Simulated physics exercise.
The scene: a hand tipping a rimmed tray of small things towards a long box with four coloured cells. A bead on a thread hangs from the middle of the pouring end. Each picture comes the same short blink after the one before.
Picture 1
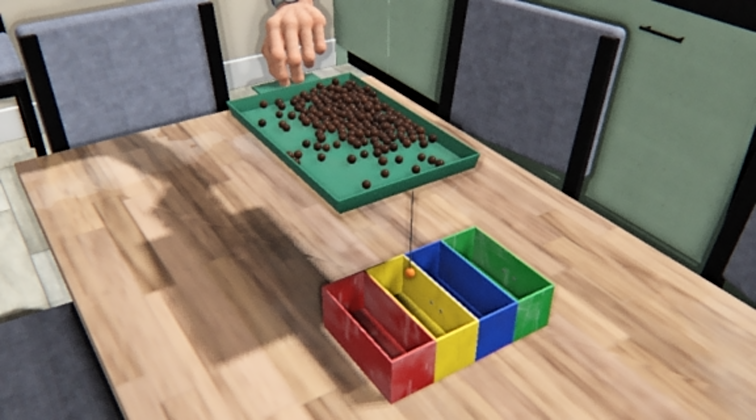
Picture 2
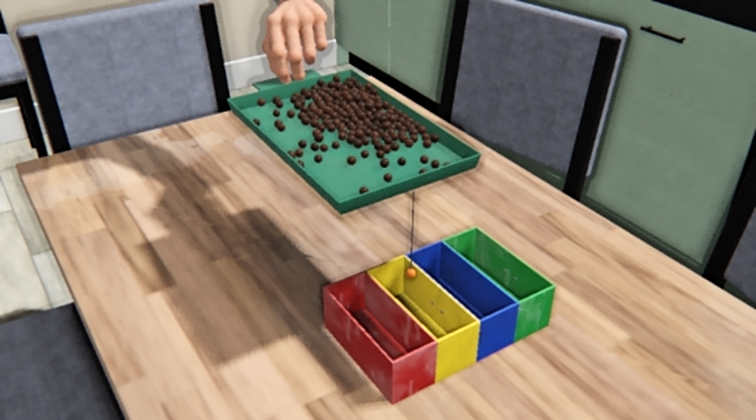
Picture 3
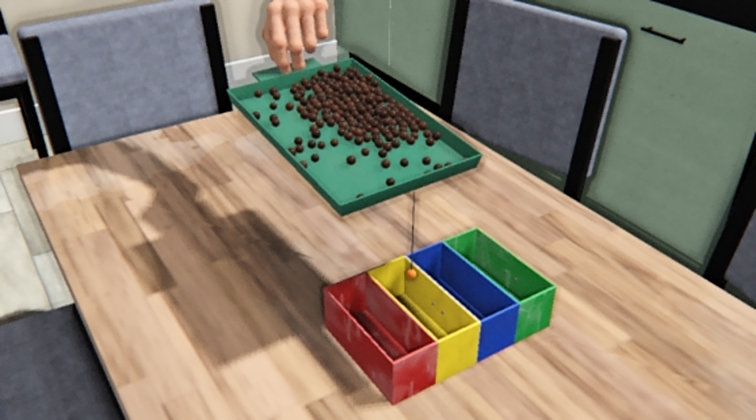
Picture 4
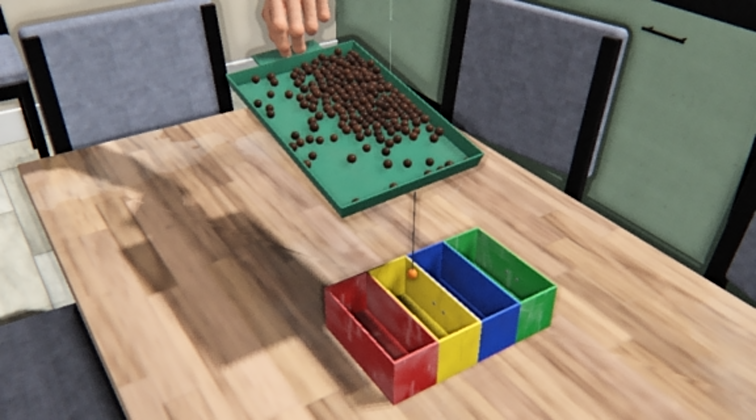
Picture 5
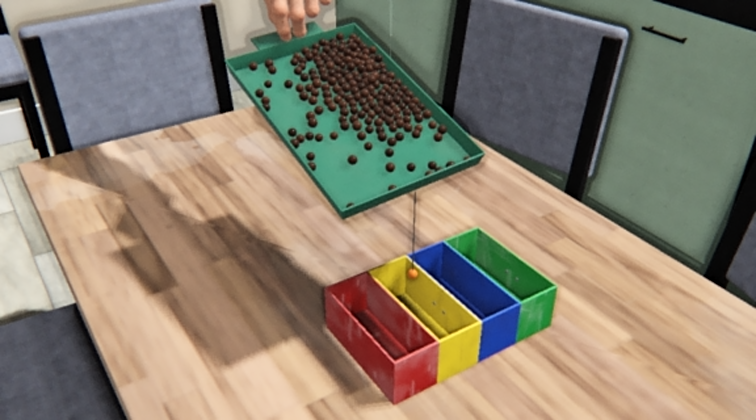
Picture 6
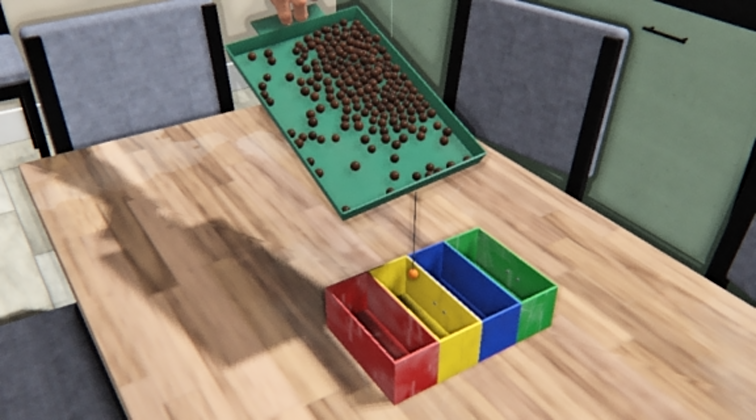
A green tray of small brown balls was tilted by a hand raising its far end, and the balls began shifting and spreading down it, above a box with red, yellow, blue and green cells.
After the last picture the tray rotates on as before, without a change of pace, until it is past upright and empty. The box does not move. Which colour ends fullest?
It favours the red compartment.
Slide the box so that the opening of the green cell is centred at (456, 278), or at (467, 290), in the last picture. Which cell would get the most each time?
First the yellow cell, then yellow.
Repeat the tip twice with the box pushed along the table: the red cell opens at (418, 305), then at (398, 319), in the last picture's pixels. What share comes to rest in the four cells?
Near 30 % and 50 %.
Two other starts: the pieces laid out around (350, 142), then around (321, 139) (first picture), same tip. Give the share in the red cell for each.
The first gives 40 %, the second 40 %.
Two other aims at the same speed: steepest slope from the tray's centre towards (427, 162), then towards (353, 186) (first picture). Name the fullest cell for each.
First that green cell, then red.
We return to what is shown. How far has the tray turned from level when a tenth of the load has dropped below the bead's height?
Around 65° of tilt.
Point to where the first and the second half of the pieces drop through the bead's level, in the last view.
Early half (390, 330), late half (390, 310).
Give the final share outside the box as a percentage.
Roughly 50 in a hundred.
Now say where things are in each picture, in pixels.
In the first frame, corners of the pouring end at (340, 198) and (476, 153), level; middle of the load at (358, 116), chocolate balls; bead on its thread at (410, 273); red cell at (413, 368); yellow cell at (456, 347); blue cell at (496, 328); green cell at (533, 310).
In the second frame, corners of the pouring end at (341, 199) and (477, 153), level; middle of the load at (359, 114), a small part on the move.
In the third frame, corners of the pouring end at (342, 202) and (478, 153), tipped barely, lowest at the left corner; middle of the load at (360, 108), about a quarter on the move.
In the fourth frame, corners of the pouring end at (343, 204) and (479, 153), tipped a little, lowest at the left corner; middle of the load at (361, 97), about a quarter on the move.
In the fifth frame, corners of the pouring end at (343, 207) and (481, 152), tipped clearly, lowest at the left corner; middle of the load at (362, 87), about a third on the move.
In the sixth frame, corners of the pouring end at (344, 210) and (482, 152), tipped clearly, lowest at the left corner; middle of the load at (364, 81), nearly all on the move; red cell at (417, 369); yellow cell at (459, 349); blue cell at (499, 329); green cell at (537, 311).
Soon, tray tipped steeply; about half on the tray; a small part in the red cell; a stray few in the yellow cell; a stray few in the blue cell; about a third falling or outside the box.
A while on, tray tipped past a quarter turn; a small part on the tray; about a quarter in the red cell; a small part in the yellow cell; a stray few in the blue cell; about half falling or outside the box.
Towards the end, tray tipped past a quarter turn; about a third in the red cell; a small part in the yellow cell; a stray few in the blue cell; about half falling or outside the box.
Finally, tray tipped past a quarter turn; about a third in the red cell; a small part in the yellow cell; a stray few in the blue cell; none in the green cell; about half outside the box.
